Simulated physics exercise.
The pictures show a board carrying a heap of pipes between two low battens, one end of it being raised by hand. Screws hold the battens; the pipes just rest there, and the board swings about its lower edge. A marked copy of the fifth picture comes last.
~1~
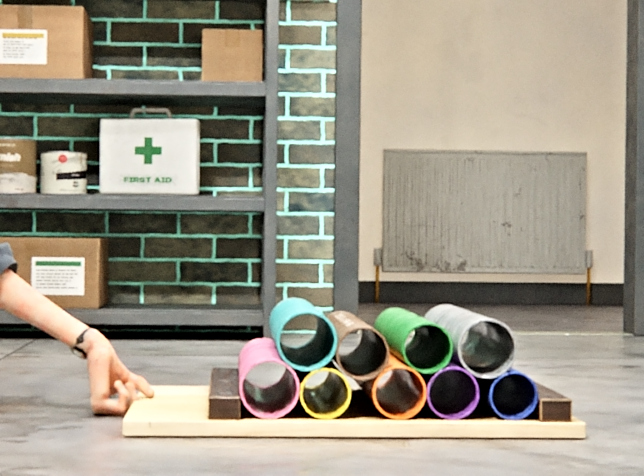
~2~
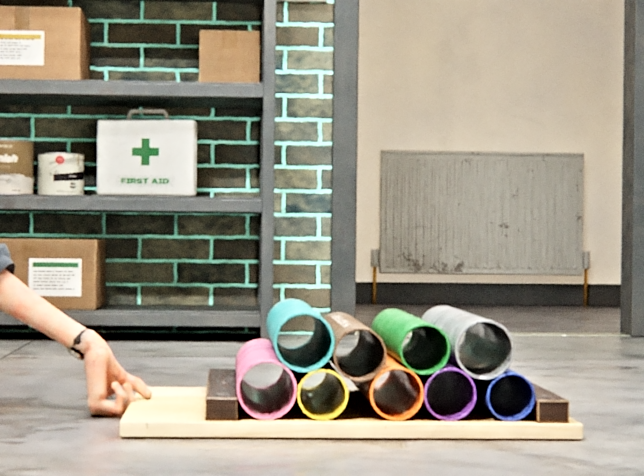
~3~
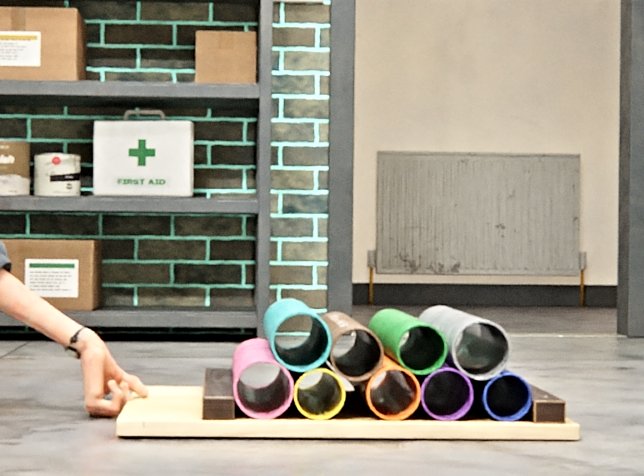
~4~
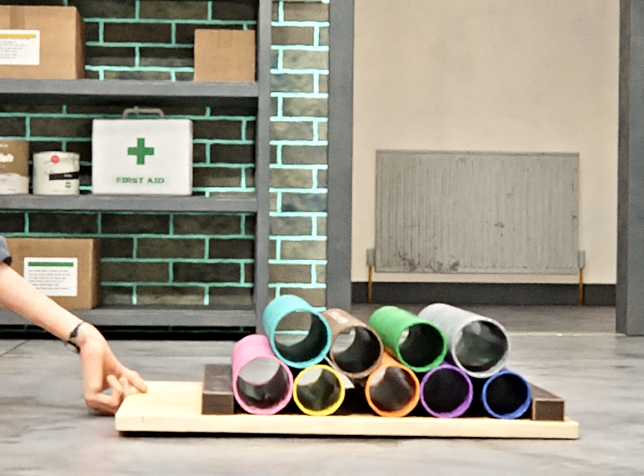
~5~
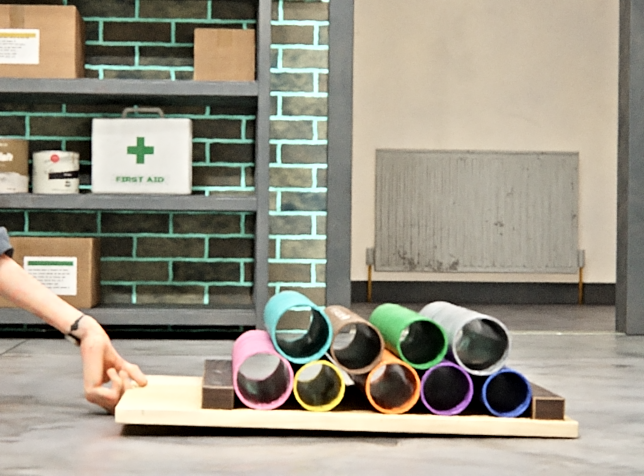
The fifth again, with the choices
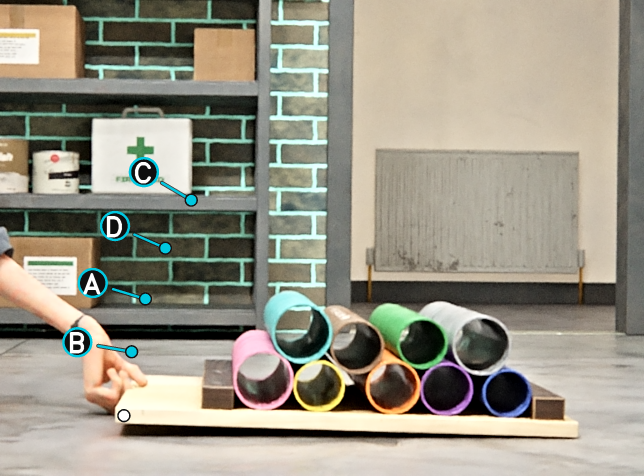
A hand slightly raises the left end of a board carrying a heap of colourful pipes.
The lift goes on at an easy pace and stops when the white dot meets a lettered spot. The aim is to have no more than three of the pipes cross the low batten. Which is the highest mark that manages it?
Mark A is as high as it can go.
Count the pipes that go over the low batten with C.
It comes to four.
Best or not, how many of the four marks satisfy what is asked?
Two of them.
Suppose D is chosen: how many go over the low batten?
The count is four.
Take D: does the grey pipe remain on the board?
The grey pipe: No.
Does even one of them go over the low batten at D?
At D: Yes.
On the copy, A at (146, 299); B at (132, 352); C at (191, 200); D at (165, 248); the white dot at (124, 416).
On A. First, board at 16°.
Then, board at 16°.
Finally, board at 16°, three over the low batten (grey, brown, green).
By contrast, B none over the low batten; C four over the low batten (grey, brown, green, turquoise); D four over the low batten (grey, brown, green, turquoise).
